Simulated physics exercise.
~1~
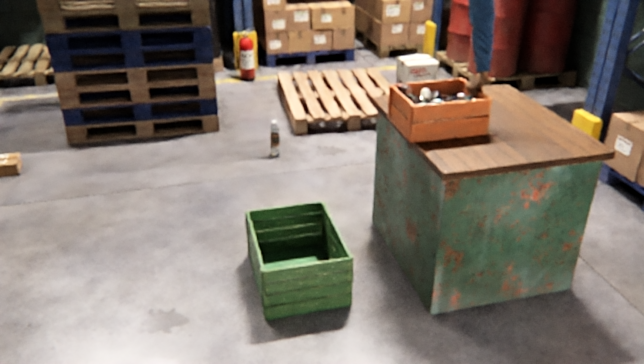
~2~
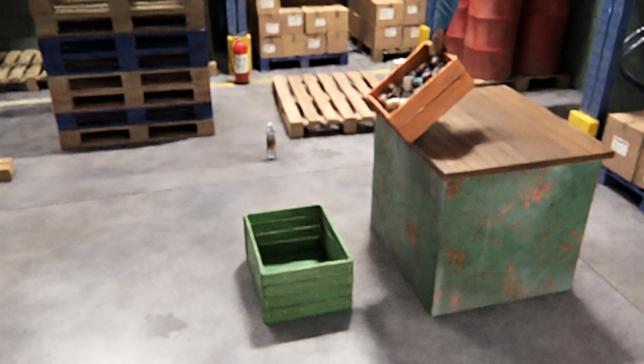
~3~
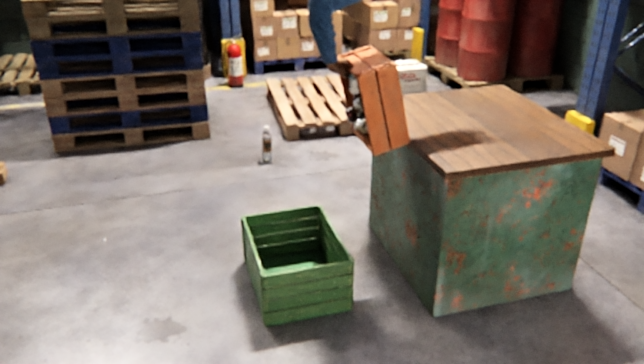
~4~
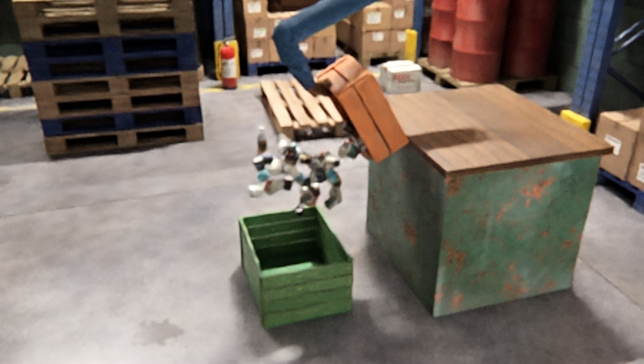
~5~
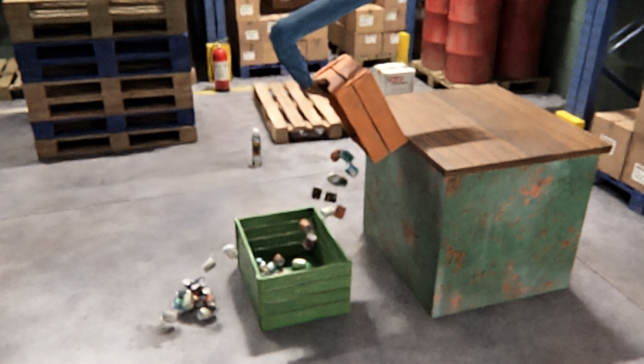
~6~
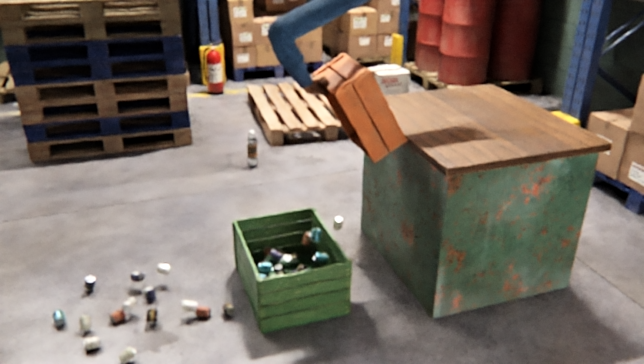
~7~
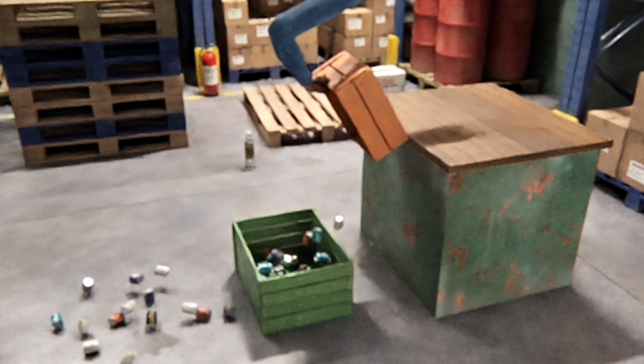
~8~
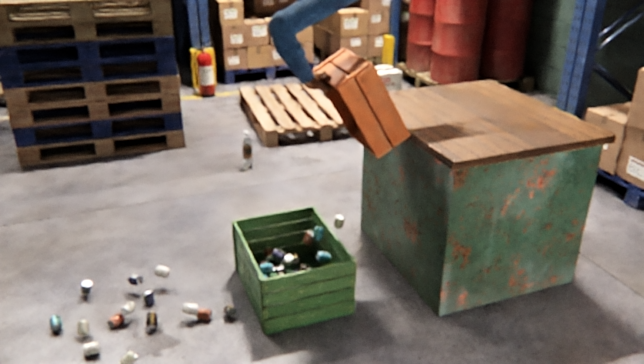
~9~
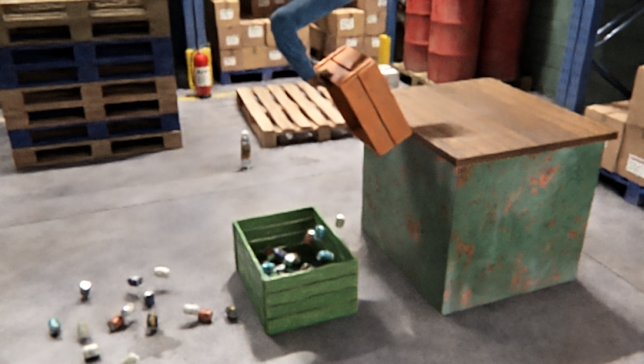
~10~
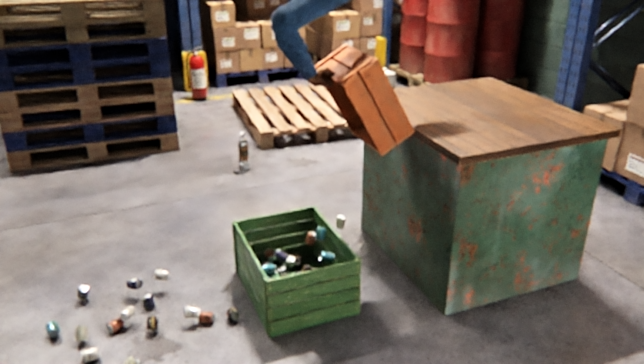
Warehouse floor, a blue robotic arm tipping small cans from an orange tote, most landing in a green bin, others scattering left.
